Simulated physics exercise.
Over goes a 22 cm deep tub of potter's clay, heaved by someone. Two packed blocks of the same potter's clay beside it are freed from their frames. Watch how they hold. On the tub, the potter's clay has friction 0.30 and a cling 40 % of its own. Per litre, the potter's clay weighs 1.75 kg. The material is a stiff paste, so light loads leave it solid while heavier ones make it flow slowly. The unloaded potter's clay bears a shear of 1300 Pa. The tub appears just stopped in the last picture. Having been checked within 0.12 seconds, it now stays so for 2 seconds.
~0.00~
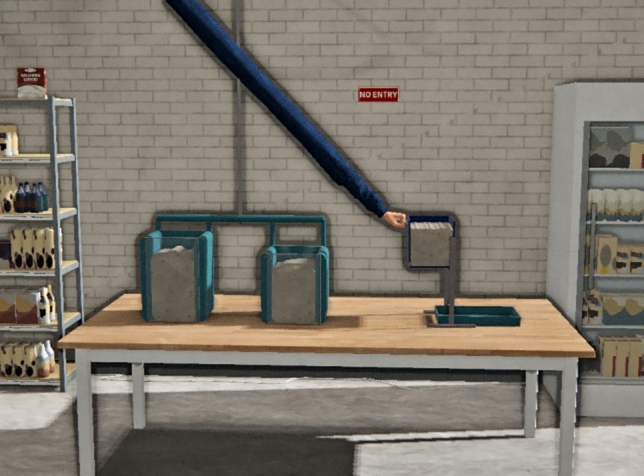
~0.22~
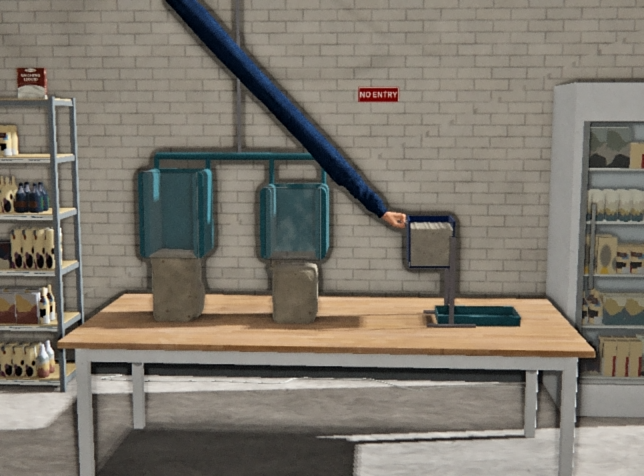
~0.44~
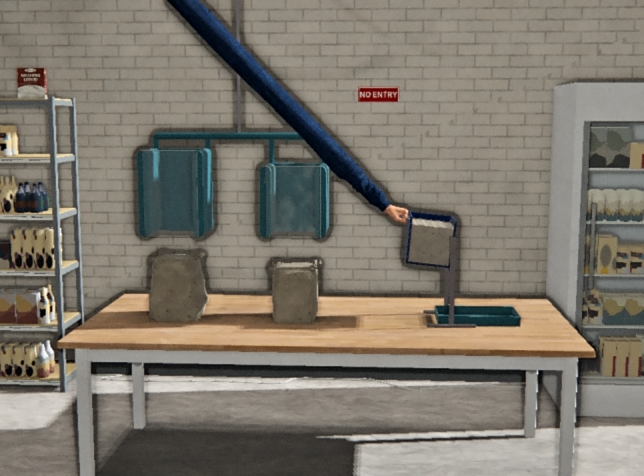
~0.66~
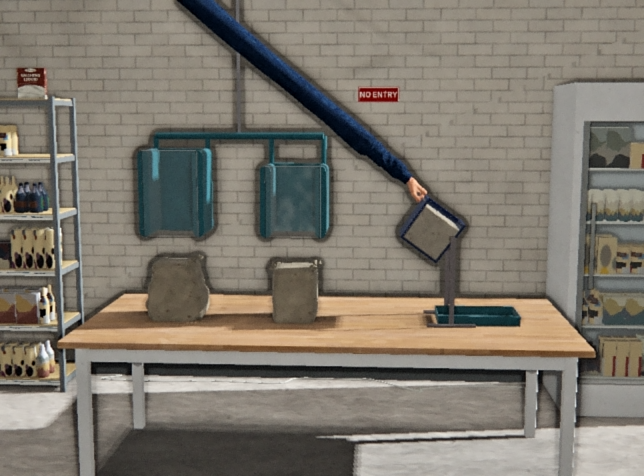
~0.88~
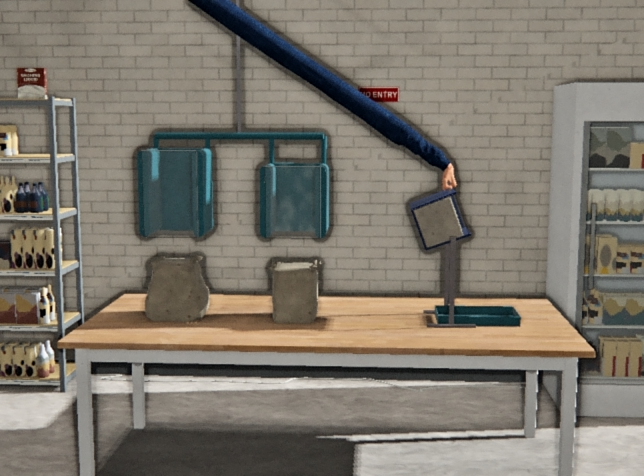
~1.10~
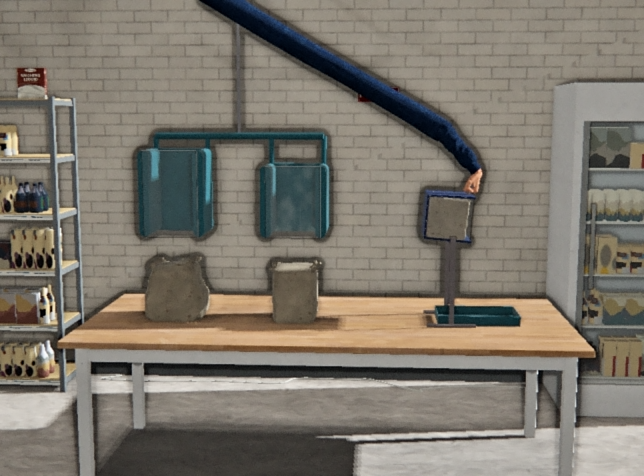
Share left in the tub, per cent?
100 per cent.
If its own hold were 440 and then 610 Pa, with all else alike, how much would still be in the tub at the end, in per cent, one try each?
First 45 %, second 50 %.
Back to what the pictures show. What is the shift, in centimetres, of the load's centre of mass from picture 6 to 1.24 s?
Displacement noted: Approx. 0 cm... about that.
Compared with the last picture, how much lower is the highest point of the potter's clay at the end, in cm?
About 0 cm.
After 1.24 s, the tub is at 94 degrees and holds 100 %.
After 1.41 s, the tub is at 94 degrees and holds 100 %.
After 1.58 s, the tub is at 94 degrees and holds 100 %.
After 1.75 s, the tub is at 94 degrees and holds 100 %.
After 3.10 s, the tub is at 94 degrees and holds 100 %.
